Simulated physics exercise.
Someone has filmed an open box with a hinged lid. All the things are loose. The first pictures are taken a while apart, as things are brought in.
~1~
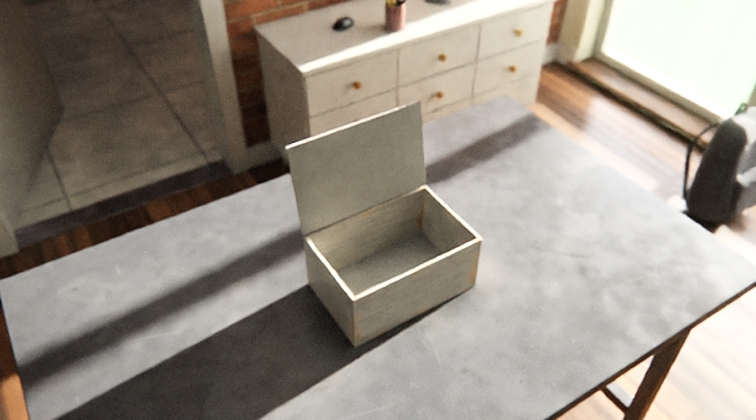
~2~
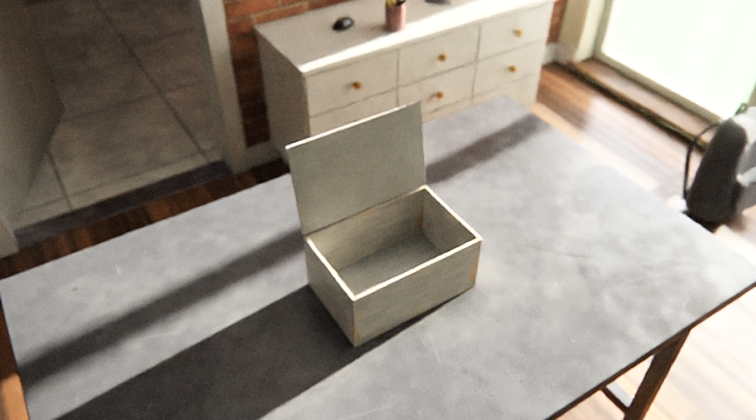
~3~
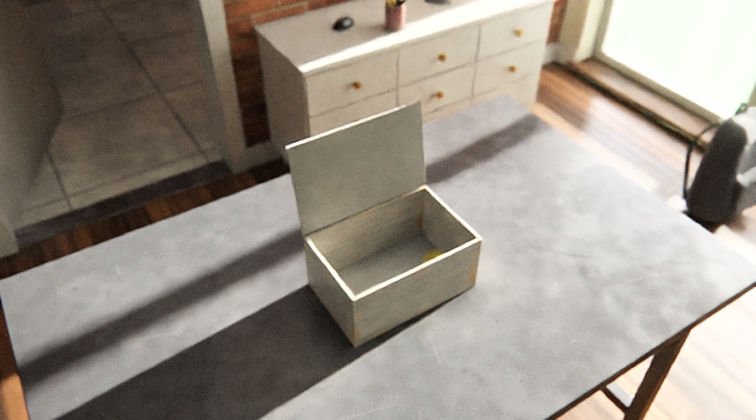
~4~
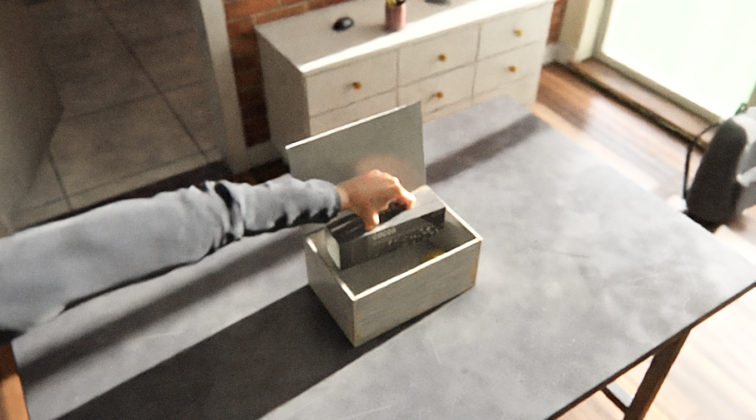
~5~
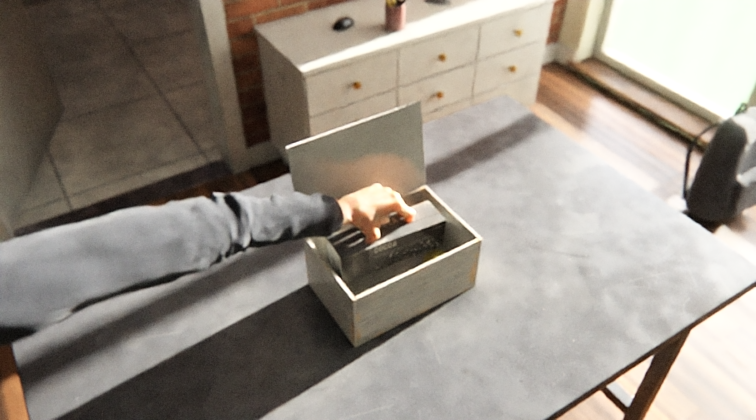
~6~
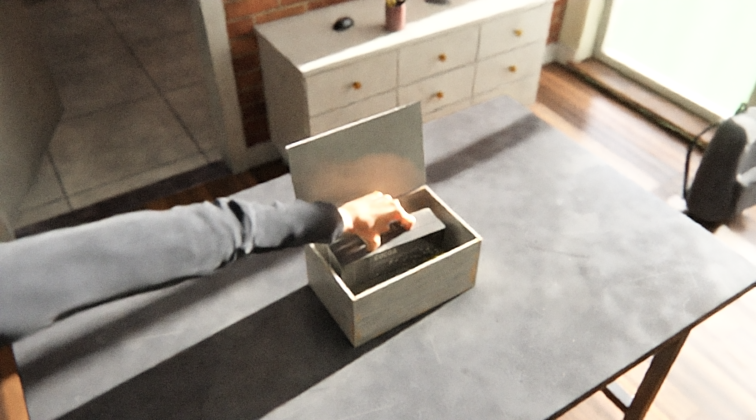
An arm in a grey sleeve reaches in and lowers a dark carton into the open box.
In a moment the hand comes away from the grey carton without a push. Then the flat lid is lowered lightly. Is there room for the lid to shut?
Outcome: The lid sits on the rim.
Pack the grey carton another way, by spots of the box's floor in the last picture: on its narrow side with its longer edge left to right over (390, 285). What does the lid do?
Then it sits on the rim.
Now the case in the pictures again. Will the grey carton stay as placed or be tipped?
The grey carton ends up tilted.
Then, 0.60 s after the last picture, grey carton on its side near (382, 255).
Then, 1.60 s after the last picture, lid 60° above the rim; grey carton on its side near (382, 255); yellow lemon rolled a little.
Then, 2.20 s after the last picture, lid 19° above the rim; grey carton on its side near (382, 255); yellow lemon rolled a little.
At rest, lid shut; tipped over in the box, grey carton; yellow lemon in place. Seen from the same camera at the end, grey carton near (382, 255).
